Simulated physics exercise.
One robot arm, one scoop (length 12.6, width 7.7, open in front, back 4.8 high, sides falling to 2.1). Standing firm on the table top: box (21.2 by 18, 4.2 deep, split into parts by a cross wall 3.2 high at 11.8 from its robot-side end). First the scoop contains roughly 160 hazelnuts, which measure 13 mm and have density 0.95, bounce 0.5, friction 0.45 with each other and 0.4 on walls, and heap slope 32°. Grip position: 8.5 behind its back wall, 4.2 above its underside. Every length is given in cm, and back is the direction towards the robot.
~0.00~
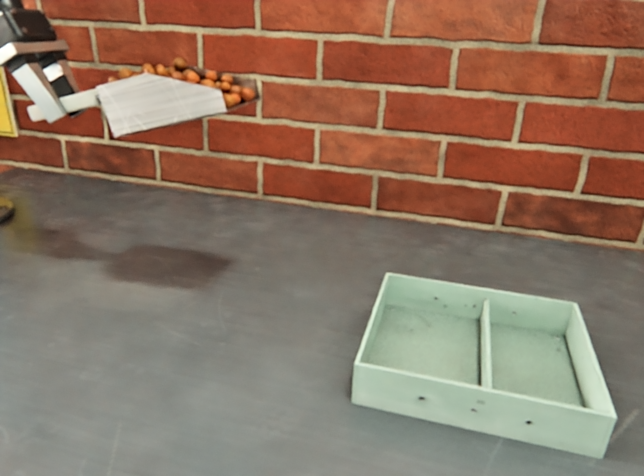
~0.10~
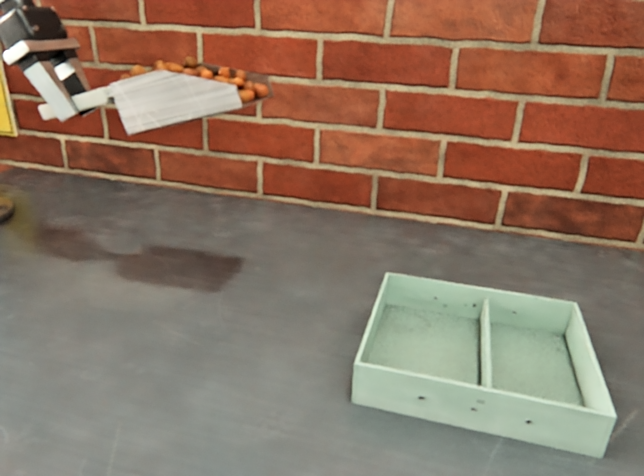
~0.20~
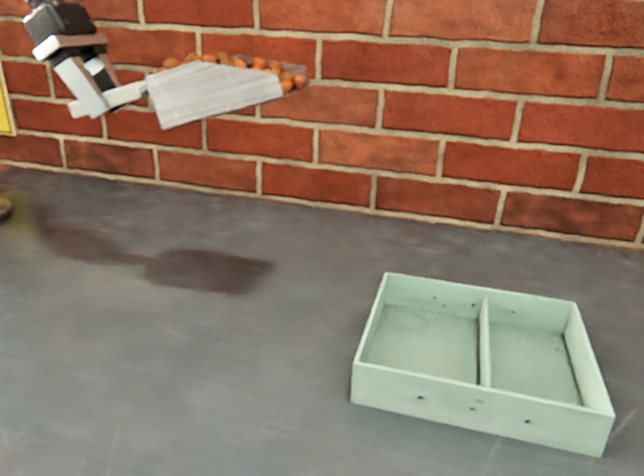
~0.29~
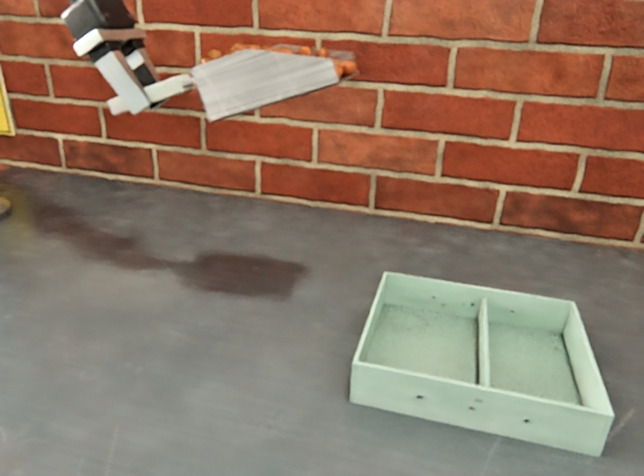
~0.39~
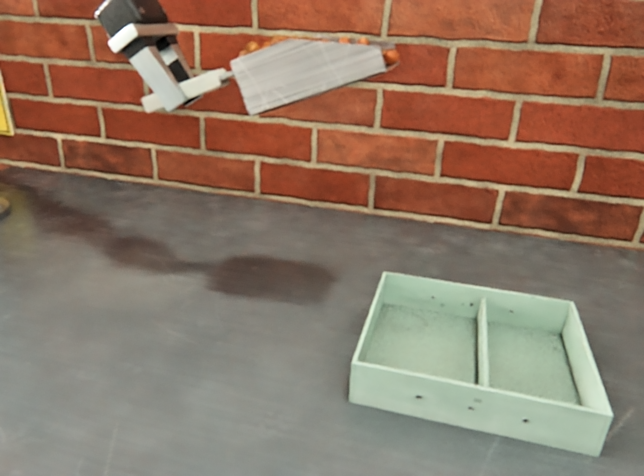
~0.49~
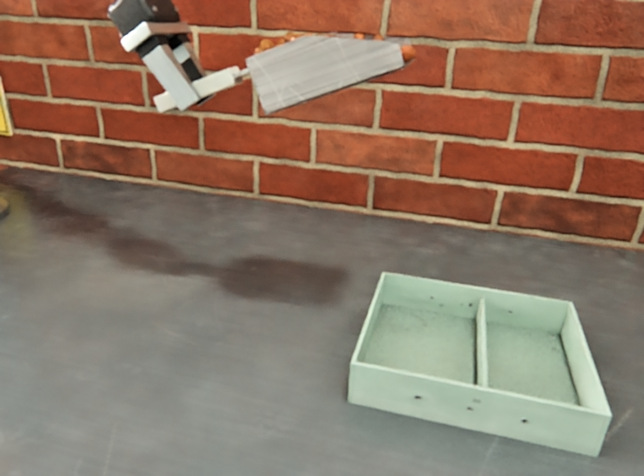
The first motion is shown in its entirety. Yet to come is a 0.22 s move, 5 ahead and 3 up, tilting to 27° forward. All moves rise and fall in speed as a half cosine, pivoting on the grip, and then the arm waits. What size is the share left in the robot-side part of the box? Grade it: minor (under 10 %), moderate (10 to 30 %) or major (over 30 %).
Major, over 30 %.
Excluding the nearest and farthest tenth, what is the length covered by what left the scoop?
I'd estimate near 14 cm.
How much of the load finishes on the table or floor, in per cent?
Near 0 in a hundred.
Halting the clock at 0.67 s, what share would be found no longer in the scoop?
Close to 0 per cent of the load is out.
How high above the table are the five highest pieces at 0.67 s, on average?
They are some 26 centimetres up.
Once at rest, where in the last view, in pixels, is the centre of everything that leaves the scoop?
Approximately (446, 353) in pixels.
By 0.58 s, tilted 5° backward, highest piece 30 above the table; 162 on the scoop, 1 in flight or on a rim.
By 0.67 s, tilted 22° forward, highest piece 27 above the table; 159 on the scoop, 4 in flight or on a rim.
By 0.91 s, tilted 27° forward, highest piece 21 above the table; 71 in the robot-side part, 47 on the scoop, 9 in the far-side part, 36 in flight or on a rim.
By 1.96 s, tilted 27° forward, highest piece 3 above the table; 136 in the robot-side part, 24 in the far-side part, 3 on the table or floor.
Final count, 136 in the robot-side part, 24 in the far-side part, 3 on the table or floor. That is 83 % in the robot-side part of the box.
